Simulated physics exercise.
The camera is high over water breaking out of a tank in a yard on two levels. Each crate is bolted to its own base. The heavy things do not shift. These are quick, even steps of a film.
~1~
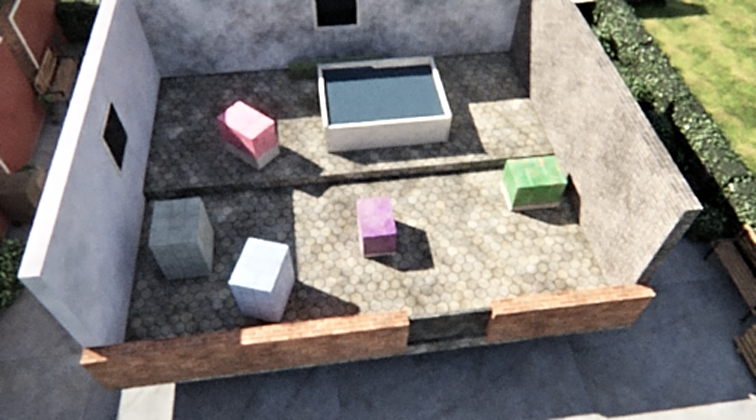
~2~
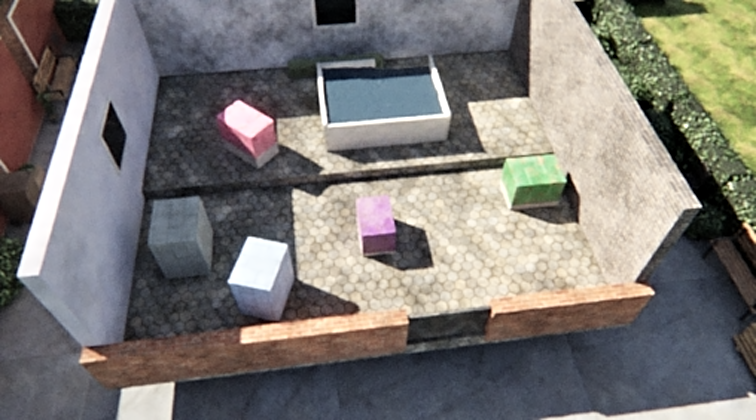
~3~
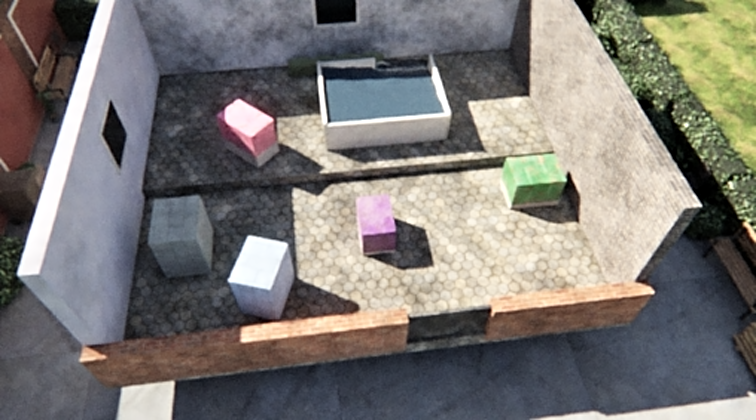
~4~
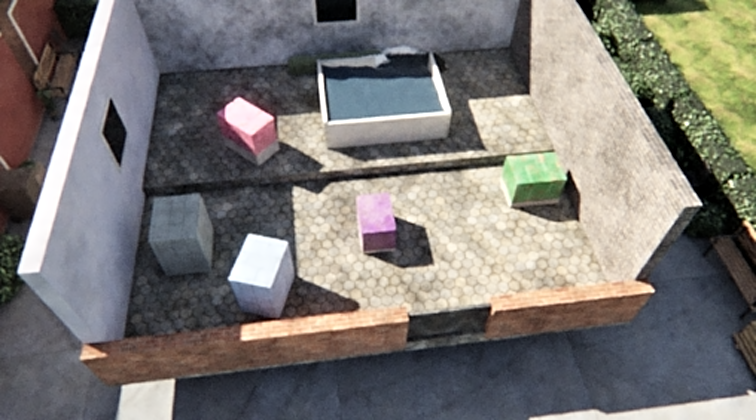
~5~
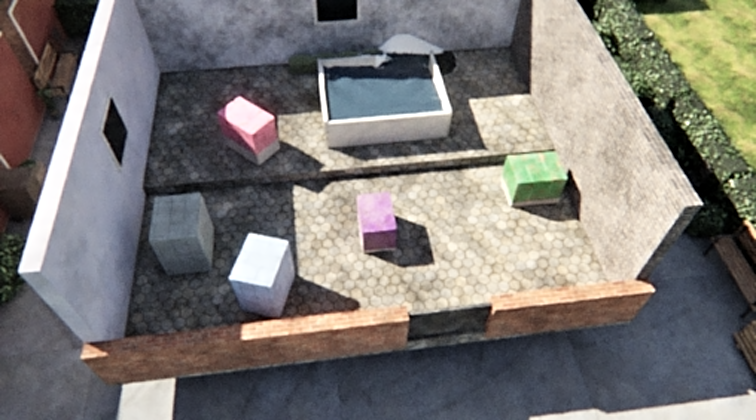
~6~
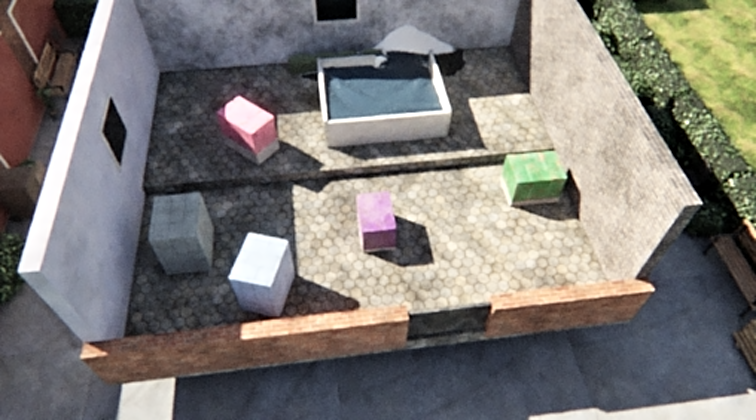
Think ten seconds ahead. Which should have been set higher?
In the end: The green crate is soaked; the pink crate keeps dry; the purple crate is soaked.
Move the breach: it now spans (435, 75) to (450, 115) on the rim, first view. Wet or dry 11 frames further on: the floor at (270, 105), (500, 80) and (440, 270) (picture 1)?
As listed: Clear, wet, free of water.
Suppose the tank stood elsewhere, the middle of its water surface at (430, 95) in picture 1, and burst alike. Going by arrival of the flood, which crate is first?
First comes the crate marked green.
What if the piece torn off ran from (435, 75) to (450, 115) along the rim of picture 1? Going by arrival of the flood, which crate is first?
It is the crate marked green.
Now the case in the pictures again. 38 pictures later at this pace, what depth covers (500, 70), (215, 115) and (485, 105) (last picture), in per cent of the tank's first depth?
Roughly 25, 4 and 6 per cent, in turn.
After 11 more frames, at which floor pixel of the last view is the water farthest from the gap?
I would point to (185, 72).
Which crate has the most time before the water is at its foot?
The crate marked purple.
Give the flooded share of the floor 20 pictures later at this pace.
Close to 35 %.
A moment on, water covers 10 % of the floor; the green crate not reached, the pink crate not reached, the purple crate not reached.
Next, water covers 20 % of the floor; the green crate not reached, the pink crate not reached, the purple crate not reached.
Then, water covers 35 % of the floor; the green crate water round its plinth, the pink crate water round its plinth, the purple crate not reached.
Later, water covers 65 % of the floor; the green crate water round its plinth, the pink crate water round its plinth, the purple crate water round its plinth.
In the end, water covers 90 % of the floor; the green crate was topped, the pink crate stayed above the water, the purple crate was topped.
